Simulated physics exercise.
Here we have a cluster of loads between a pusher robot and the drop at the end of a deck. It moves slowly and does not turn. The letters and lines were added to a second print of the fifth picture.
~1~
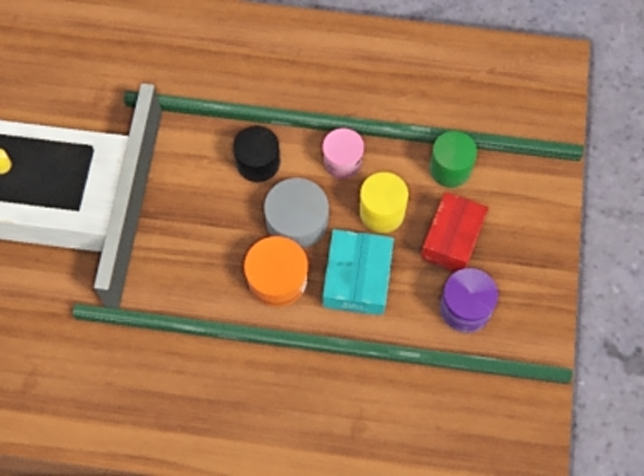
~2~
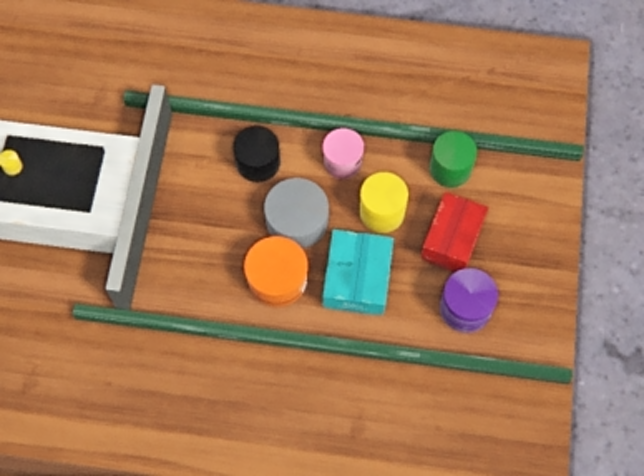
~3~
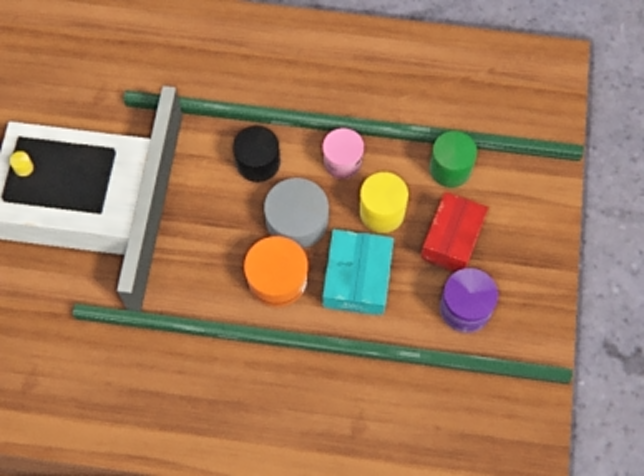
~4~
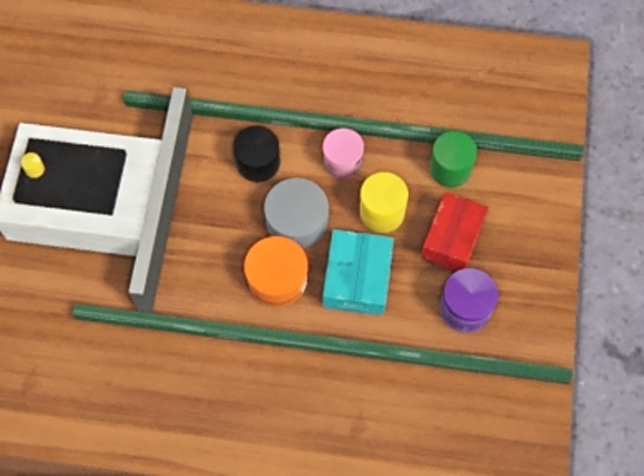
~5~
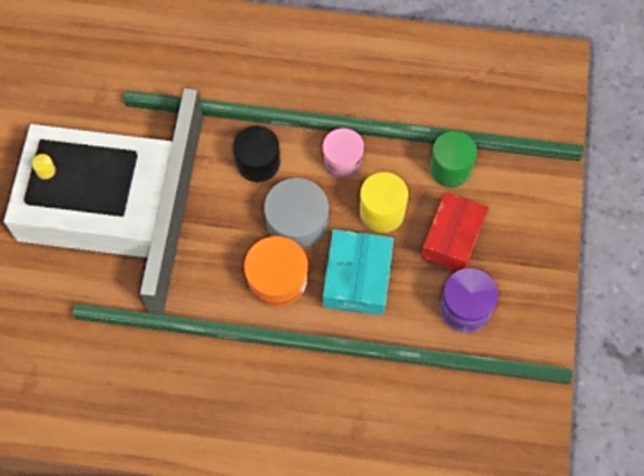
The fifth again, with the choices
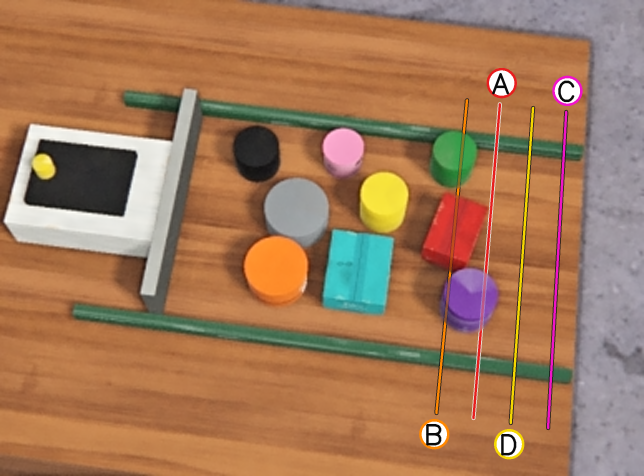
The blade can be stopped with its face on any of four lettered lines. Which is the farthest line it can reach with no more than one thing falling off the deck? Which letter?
Line B.
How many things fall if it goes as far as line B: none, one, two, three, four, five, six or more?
One.
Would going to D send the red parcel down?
Yes.
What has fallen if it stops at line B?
It is the purple canister.
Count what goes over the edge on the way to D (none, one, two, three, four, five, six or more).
By then, five.
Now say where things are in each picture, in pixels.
Turquoise parcel (358, 273); purple canister (468, 301); black canister (257, 154), in the first picture.
Robot (56, 174); yellow canister (384, 203), in the second picture.
Robot (66, 175); pink pail (343, 155), in the third picture.
Robot (78, 176); green canister (453, 159), in the fourth picture.
Robot (89, 178); turquoise parcel (358, 273); purple canister (468, 301); black canister (257, 154), in the fifth picture.
On the marked copy, A at (488, 252); B at (453, 247); C at (558, 261); D at (523, 256).
Following B. Soon after the start, robot (191, 190); pink pail (355, 154); black canister (314, 162).
Later, robot (292, 203); purple canister (525, 312); red parcel (505, 233).
In the end, robot (369, 213); purple canister over the edge; red parcel (572, 250); one fallen.
As for the rest, A drops two; C drops nine; D drops five.
